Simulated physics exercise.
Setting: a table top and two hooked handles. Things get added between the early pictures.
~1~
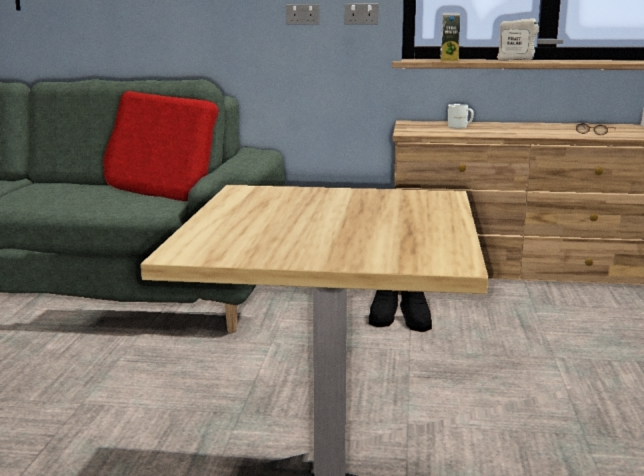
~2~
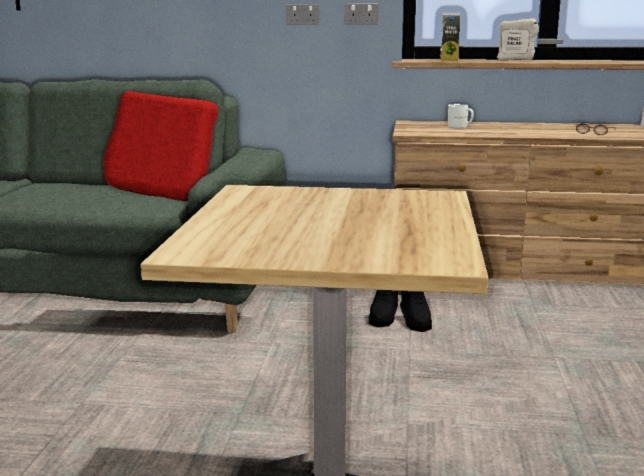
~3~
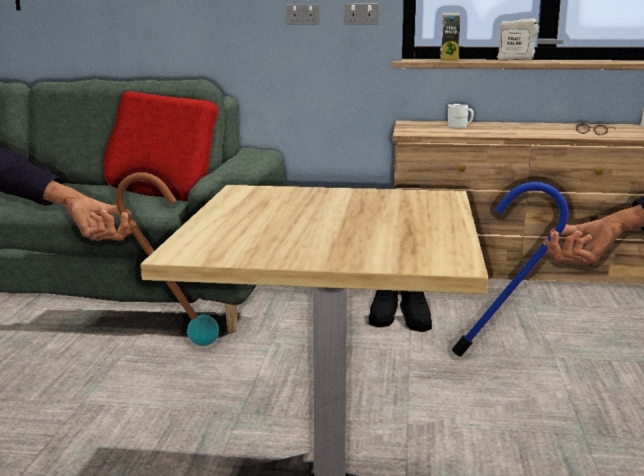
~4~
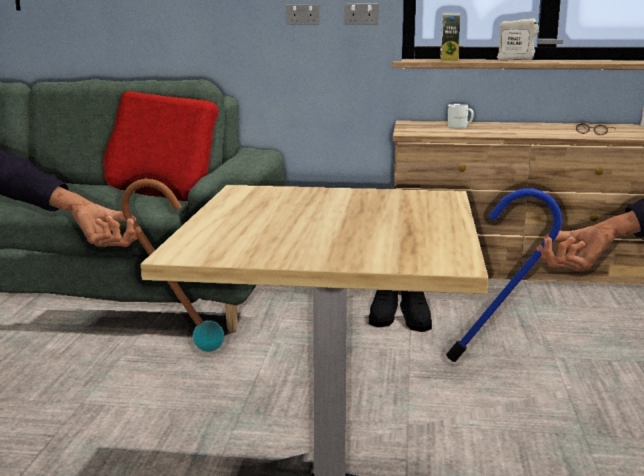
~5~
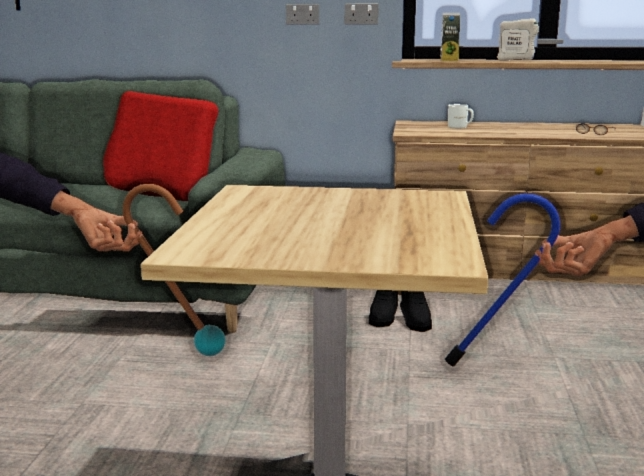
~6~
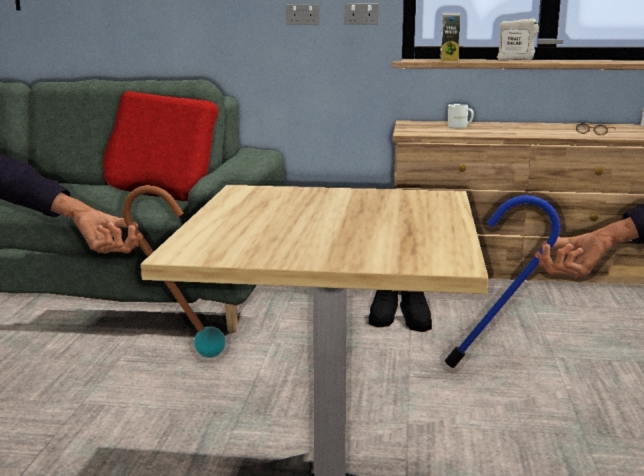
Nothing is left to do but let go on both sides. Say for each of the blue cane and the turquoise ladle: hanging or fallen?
Blue cane: Fallen; turquoise ladle: Fallen.
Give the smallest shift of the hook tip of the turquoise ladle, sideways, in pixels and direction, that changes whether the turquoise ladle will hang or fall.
Go right by close to 12 pixels and it flips.
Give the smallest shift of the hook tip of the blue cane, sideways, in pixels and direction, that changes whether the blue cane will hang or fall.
Move it 16 pixels left.
Then, 0.50 s later than the last frame, blue cane dropping near (552, 465); turquoise ladle dropping near (136, 449).
When it is over, the blue cane slips off; the turquoise ladle slips off.
